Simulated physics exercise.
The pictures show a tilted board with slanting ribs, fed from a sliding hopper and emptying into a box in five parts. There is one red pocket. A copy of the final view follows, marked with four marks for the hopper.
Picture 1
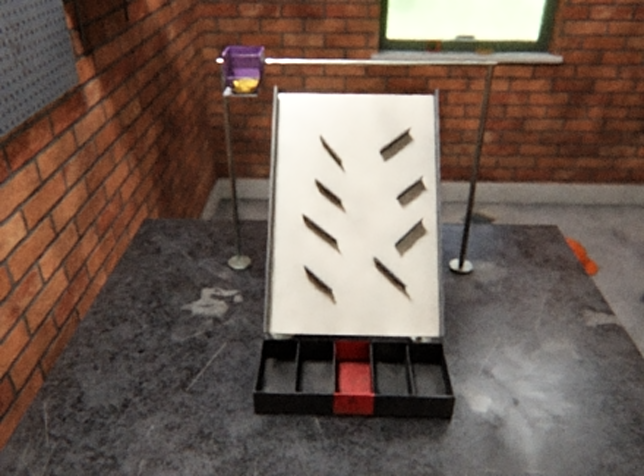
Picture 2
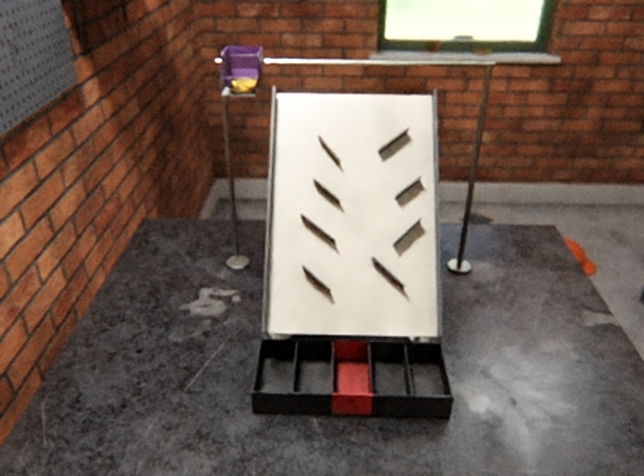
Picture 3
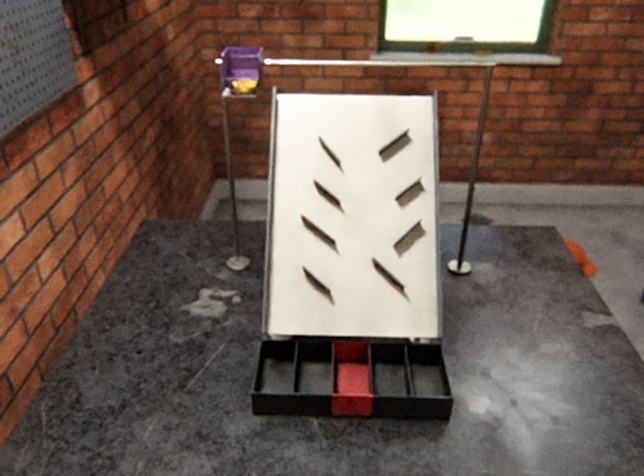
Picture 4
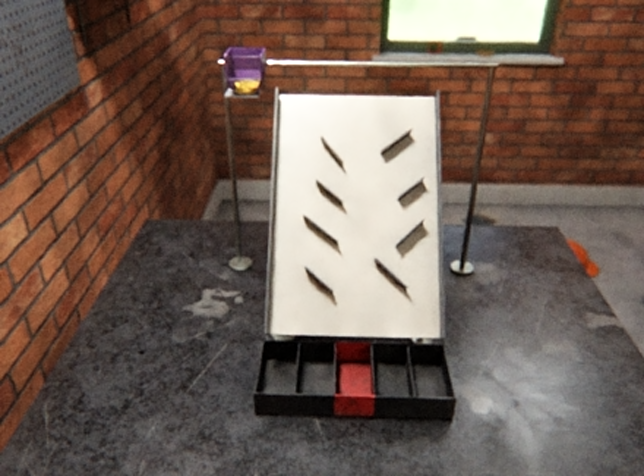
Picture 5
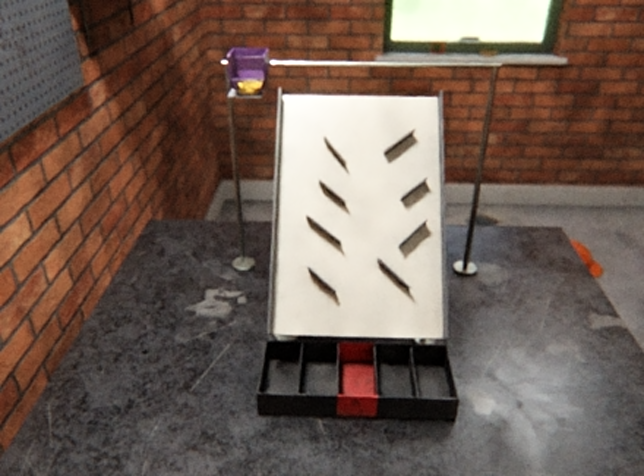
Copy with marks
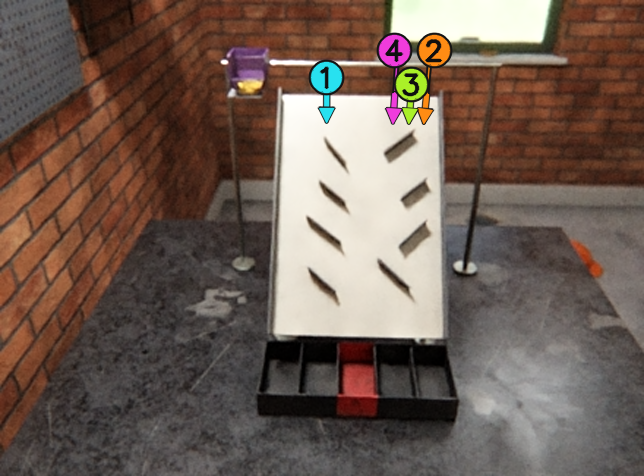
On a dark tabletop, a purple hopper sits still above a tilted white ribbed board.
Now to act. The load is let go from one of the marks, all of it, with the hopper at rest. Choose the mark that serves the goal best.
I would pick mark 4.
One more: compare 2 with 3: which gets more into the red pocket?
3.
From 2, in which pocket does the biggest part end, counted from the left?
The fifth.
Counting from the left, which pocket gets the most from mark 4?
It is the third one.
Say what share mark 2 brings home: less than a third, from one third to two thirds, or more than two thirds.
It is less than a third.
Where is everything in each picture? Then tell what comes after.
In the first picture, hopper at (246, 87), puffed corn balls, door shut.
In the second picture, ribs (319, 135) to (340, 161), (379, 149) to (409, 127), (314, 178) to (340, 200).
In the third picture, ribs (397, 196) to (422, 177), (301, 214) to (336, 241), (395, 244) to (422, 219).
In the fourth picture, ribs (305, 267) to (333, 292), (375, 258) to (408, 288).
In the fifth picture, red pocket at (357, 404), number 3 of 5 from the left.
On the marked copy, mark 1 meets the board at (326, 117); mark 2 meets the board at (424, 118); mark 3 meets the board at (409, 118); mark 4 meets the board at (393, 118).
Choosing 1, about a quarter in the red pocket, about two thirds in other pockets, a small part outside the box.
Choosing 2, about a quarter in the red pocket, most in other pockets.
Choosing 3, about half in the red pocket, about a third in other pockets, a small part outside the box.
Choosing 4, nearly all in the red pocket, a small part in other pockets.
